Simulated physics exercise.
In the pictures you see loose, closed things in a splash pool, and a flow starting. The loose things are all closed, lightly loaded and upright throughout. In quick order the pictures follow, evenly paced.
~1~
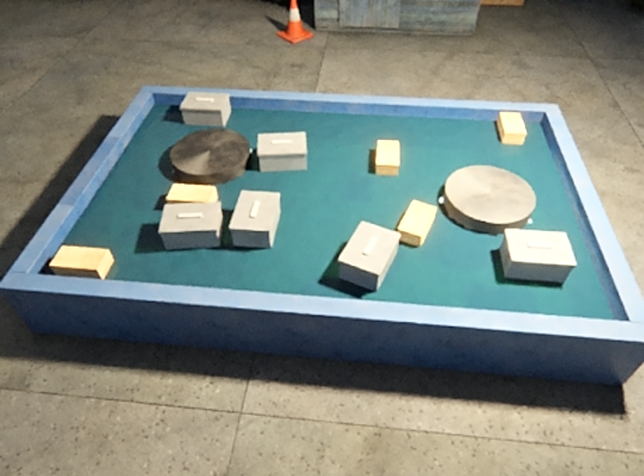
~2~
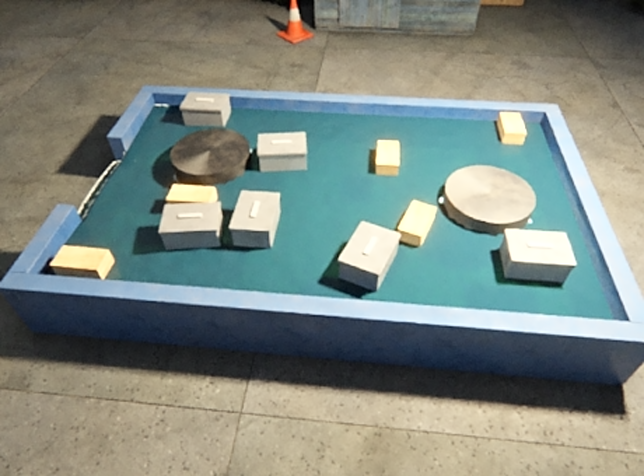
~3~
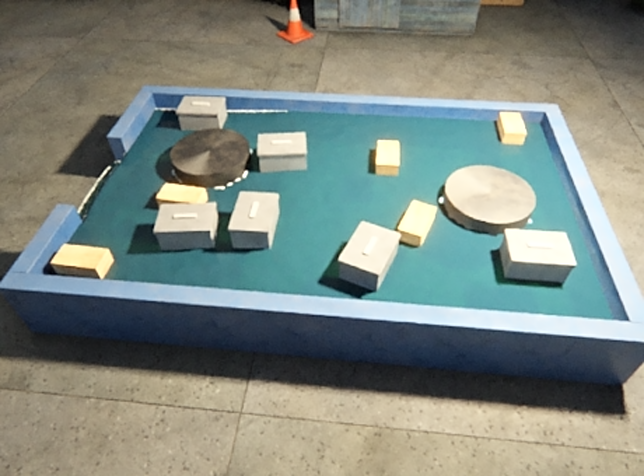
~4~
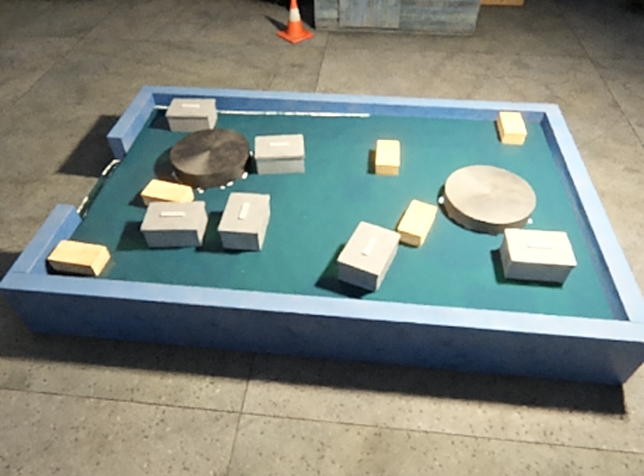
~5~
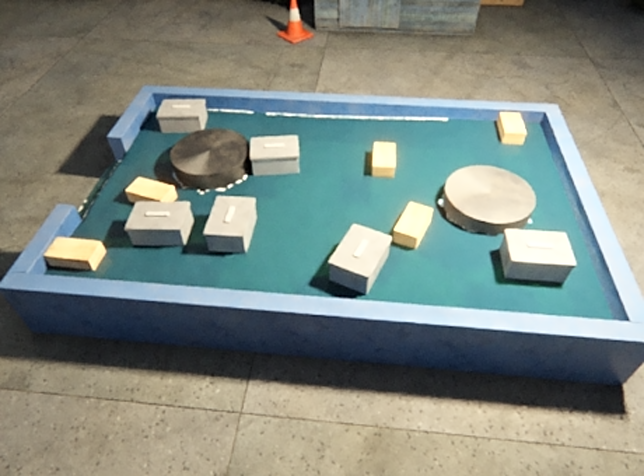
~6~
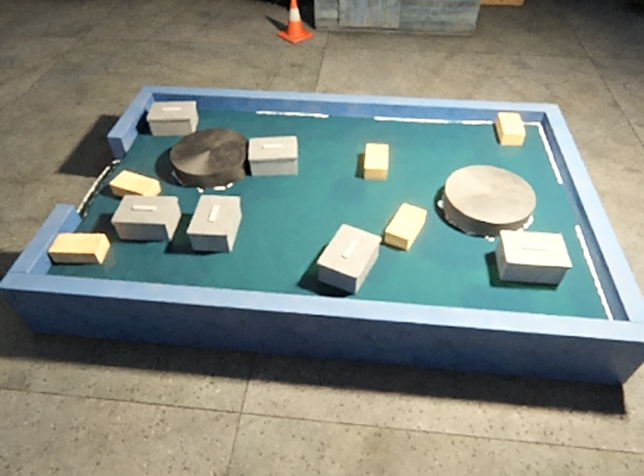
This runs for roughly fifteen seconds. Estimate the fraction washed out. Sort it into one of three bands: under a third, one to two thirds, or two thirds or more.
It falls in the middle band, one to two thirds.
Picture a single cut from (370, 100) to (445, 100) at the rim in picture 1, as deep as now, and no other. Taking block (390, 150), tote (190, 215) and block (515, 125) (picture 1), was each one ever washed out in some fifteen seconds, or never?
Taken in that order, the answers are swept away, not lost, swept away.
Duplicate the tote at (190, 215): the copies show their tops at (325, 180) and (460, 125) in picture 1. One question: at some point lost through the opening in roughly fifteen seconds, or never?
Observed in sequence: Departs and stays put.
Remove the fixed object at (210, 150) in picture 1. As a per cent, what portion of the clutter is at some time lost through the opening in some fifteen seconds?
Close to 50 percent, I'd say.
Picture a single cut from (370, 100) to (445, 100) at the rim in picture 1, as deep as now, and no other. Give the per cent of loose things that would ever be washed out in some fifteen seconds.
Share reached: 40 %.
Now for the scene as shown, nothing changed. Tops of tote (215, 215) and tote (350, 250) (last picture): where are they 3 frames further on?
Estimated: (170, 211); (318, 250).
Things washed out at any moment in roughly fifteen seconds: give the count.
Result - 4.
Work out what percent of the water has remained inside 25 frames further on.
62 in a hundred.
A moment on, 1 of 11 are out; 10 afloat.
Next, 4 of 11 are out; 7 afloat.
Later, 4 of 11 are out; 7 afloat.
In the end, 4 of 11 are out; 7 afloat.
